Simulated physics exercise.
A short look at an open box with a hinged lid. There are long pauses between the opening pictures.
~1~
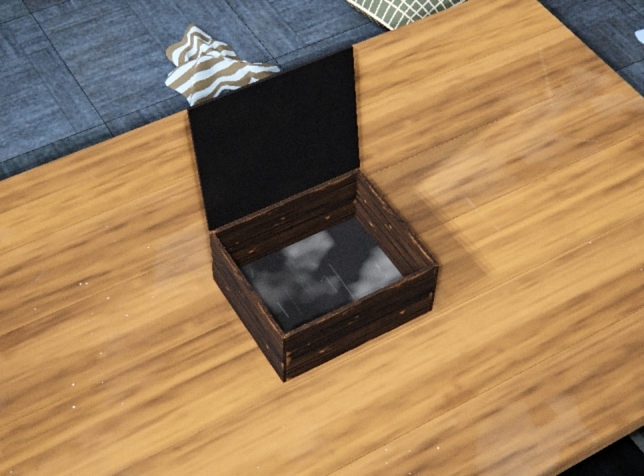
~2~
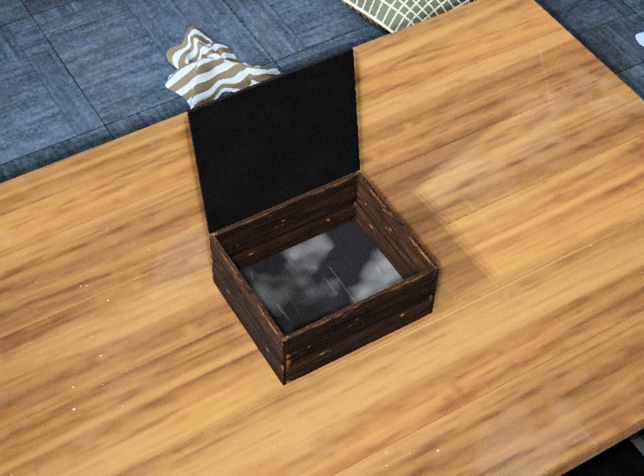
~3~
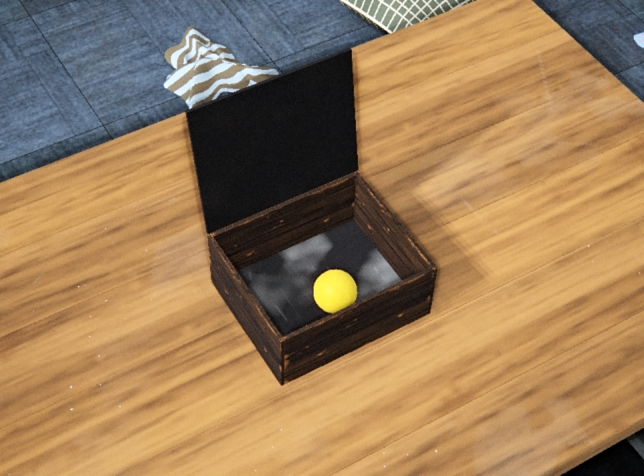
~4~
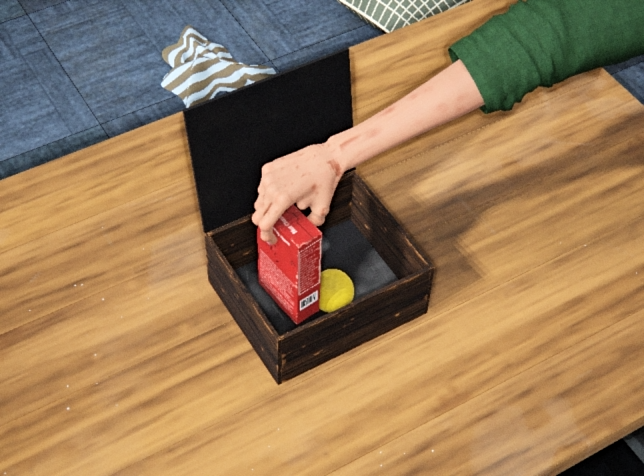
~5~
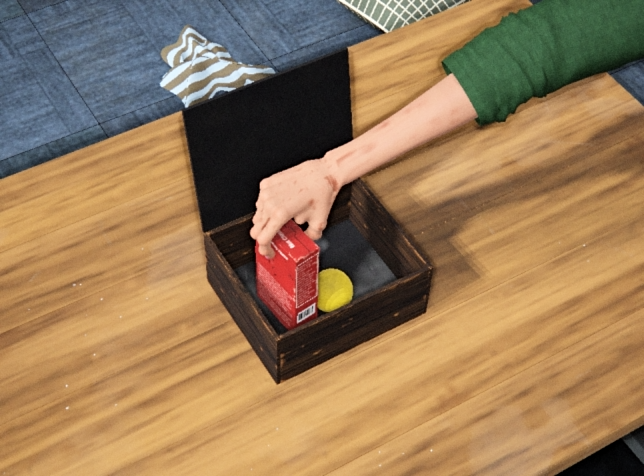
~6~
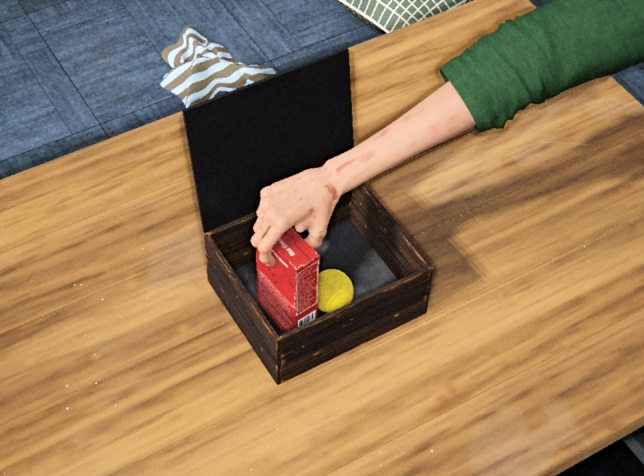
At the start, an open dark wooden box with its lid raised sits empty on a wooden table. A round yellow object then appears inside it. Next, a green-sleeved arm reaches in from the right, and its hand lowers a red packet slightly beside the yellow object, still touching its top.
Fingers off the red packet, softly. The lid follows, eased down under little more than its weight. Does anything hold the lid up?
As it turns out, it will not close.
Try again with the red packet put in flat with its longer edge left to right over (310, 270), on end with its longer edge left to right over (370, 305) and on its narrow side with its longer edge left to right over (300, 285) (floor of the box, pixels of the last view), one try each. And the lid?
First, it closes; second, it is held up; third, it sits on the rim.
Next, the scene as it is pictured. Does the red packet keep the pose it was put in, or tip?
It stays as placed.
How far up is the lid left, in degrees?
Some 45° above the rim.
Then, 1.10 s after the last picture, lid starting down.
Then, 1.40 s after the last picture, lid 75° above the rim.
Then, 1.50 s after the last picture, lid 67° above the rim.
Then, 1.70 s after the last picture, lid 46° above the rim.
At rest, lid 45° above the rim; both in place. Seen from the same camera at the end, red packet near (287, 280).
